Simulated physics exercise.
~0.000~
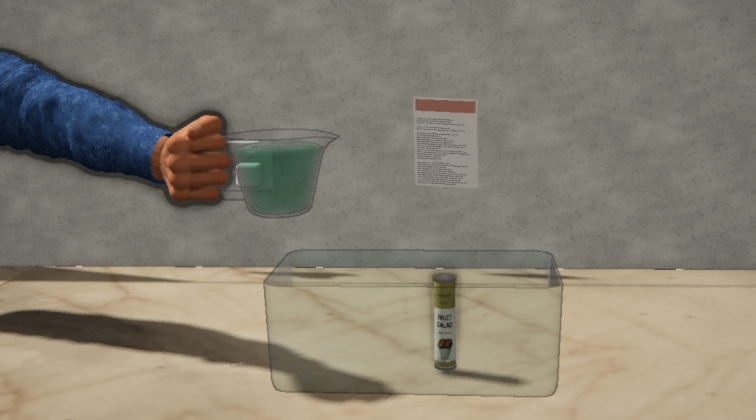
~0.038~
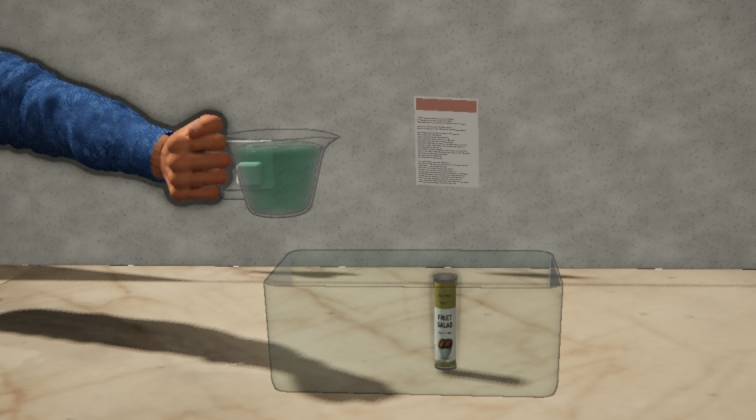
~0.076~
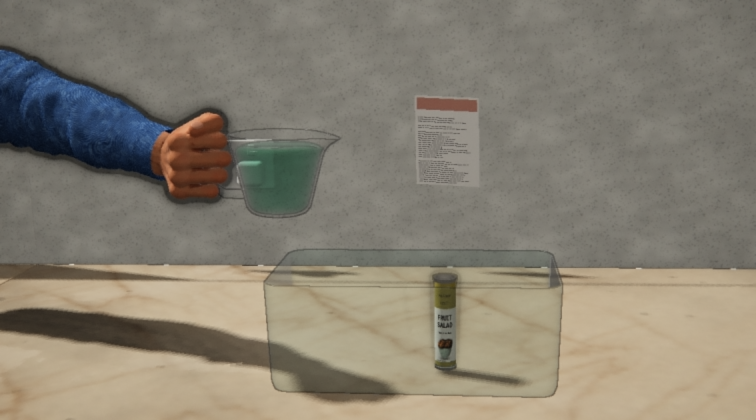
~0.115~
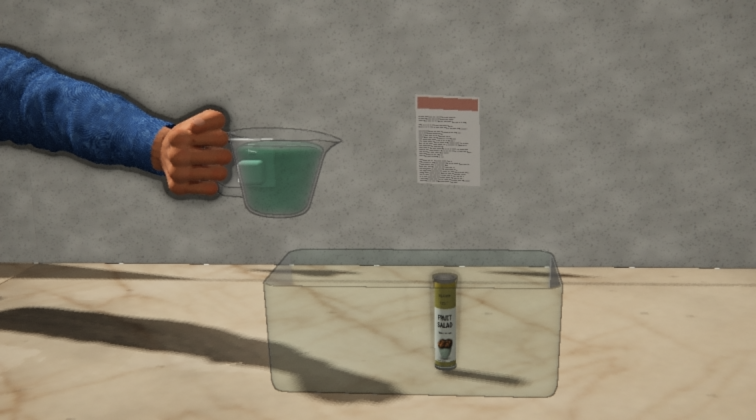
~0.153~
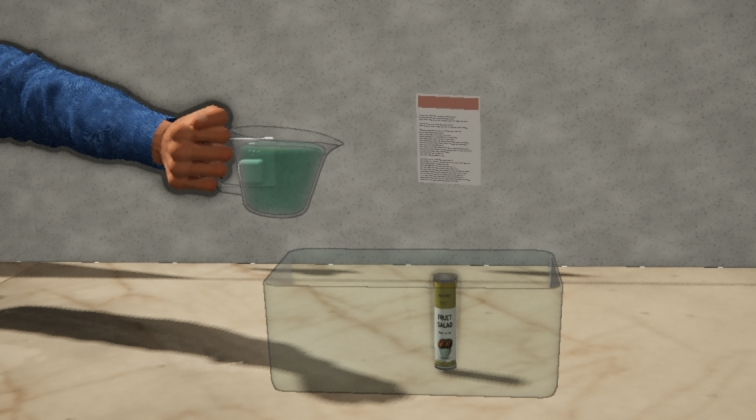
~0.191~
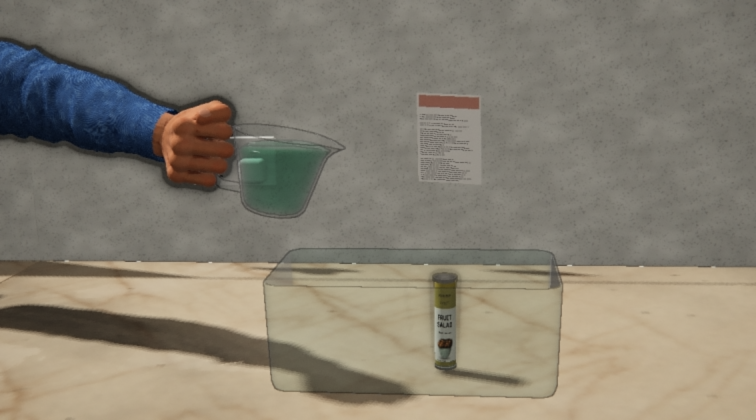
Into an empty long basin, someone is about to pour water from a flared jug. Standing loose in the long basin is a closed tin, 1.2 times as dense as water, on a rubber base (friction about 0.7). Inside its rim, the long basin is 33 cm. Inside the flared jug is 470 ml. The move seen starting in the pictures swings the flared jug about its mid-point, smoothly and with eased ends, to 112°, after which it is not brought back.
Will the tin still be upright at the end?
Yes.
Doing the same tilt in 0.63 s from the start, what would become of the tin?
In that case the tin does not tip.
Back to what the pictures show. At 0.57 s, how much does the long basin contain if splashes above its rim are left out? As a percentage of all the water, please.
I'd put it near 18 percent.
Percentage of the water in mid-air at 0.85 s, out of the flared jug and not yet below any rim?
In-air share: About 5 %.
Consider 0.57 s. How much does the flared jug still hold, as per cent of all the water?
Some 56 per cent.
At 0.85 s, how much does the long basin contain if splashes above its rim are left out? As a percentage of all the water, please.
92 per cent or thereabouts.
After 0.57 s the tilt is 73° and 57 per cent is still to pour; the tin stands where it began.
After 0.85 s the tilt is 109° and 4 per cent is still to pour; the tin stands where it began.
After 1.13 s the tilt is 112° and 0 per cent is still to pour; the tin stands where it began.
After 1.45 s the tilt is 112° and 0 per cent is still to pour; the tin stands where it began.
In the end the tin stands where it began.
